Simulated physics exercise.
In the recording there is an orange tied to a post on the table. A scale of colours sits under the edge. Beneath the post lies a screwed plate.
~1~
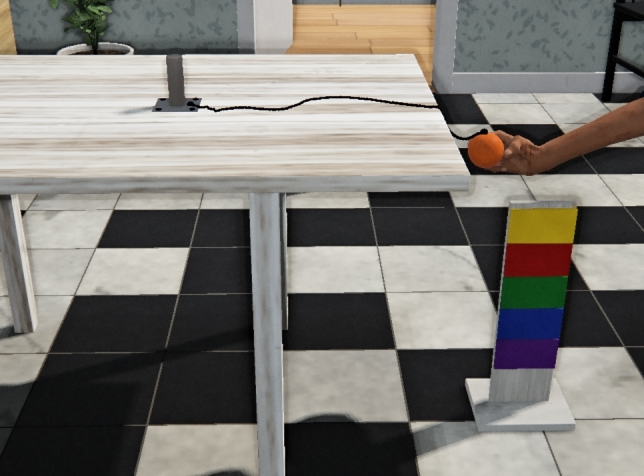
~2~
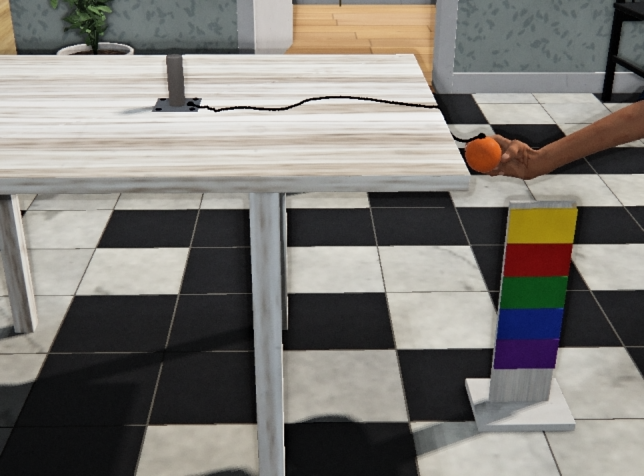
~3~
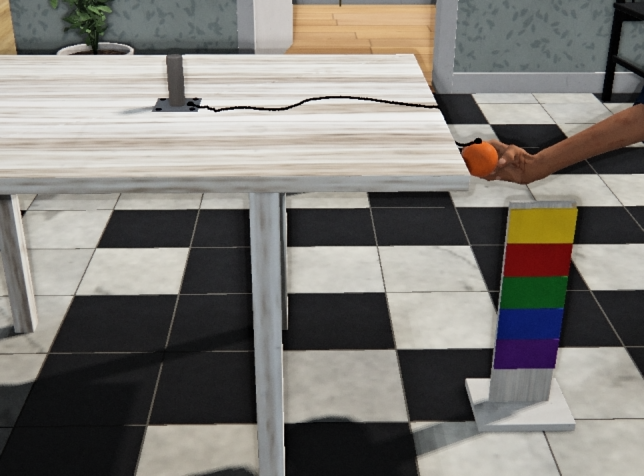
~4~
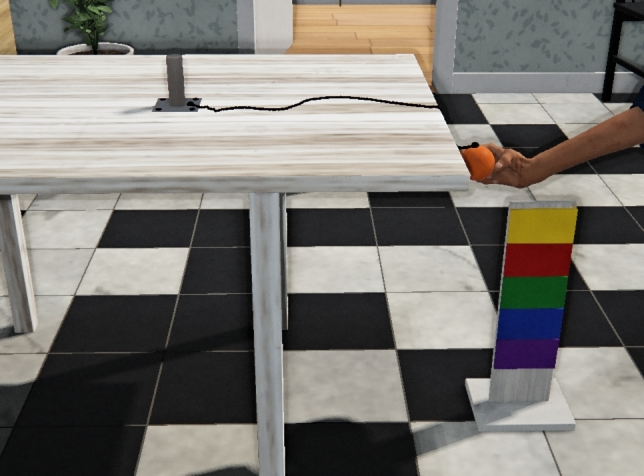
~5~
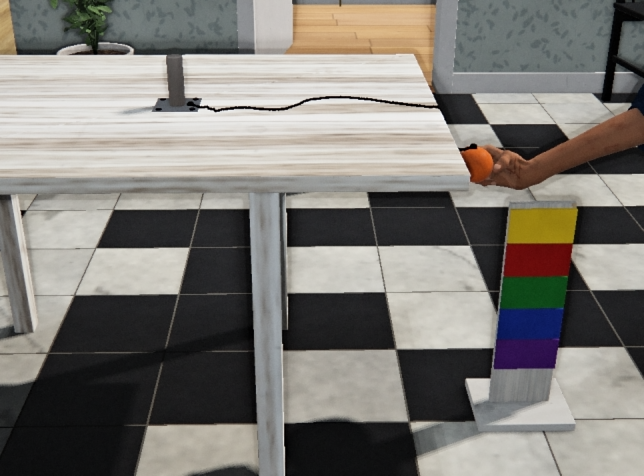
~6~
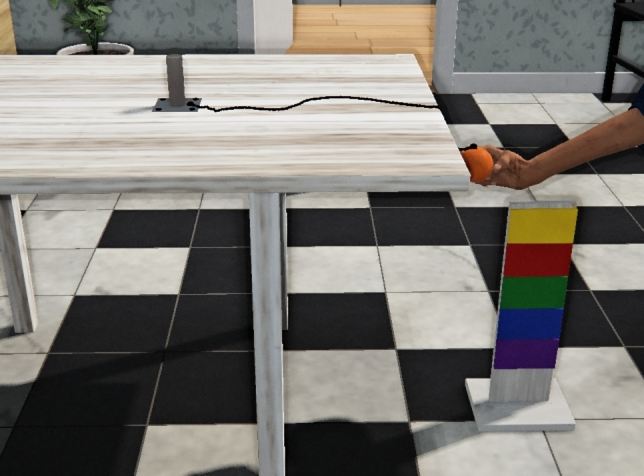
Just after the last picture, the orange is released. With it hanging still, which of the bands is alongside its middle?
The band alongside its middle is yellow.
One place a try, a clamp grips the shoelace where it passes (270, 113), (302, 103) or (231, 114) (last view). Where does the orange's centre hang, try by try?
Results: (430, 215); (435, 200); (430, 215).
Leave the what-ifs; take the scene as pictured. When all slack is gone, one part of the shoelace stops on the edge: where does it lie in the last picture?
You'll find it somewhere around (399, 104).
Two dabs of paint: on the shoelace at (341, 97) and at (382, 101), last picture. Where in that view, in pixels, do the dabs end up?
Roughly at (376, 106), and the other roughly at (420, 106).
Early on, orange near (439, 210); level with yellow.
Midway, orange near (433, 220); level with yellow.
Finally, orange near (431, 224); level with yellow. Its middle rests at the yellow band.
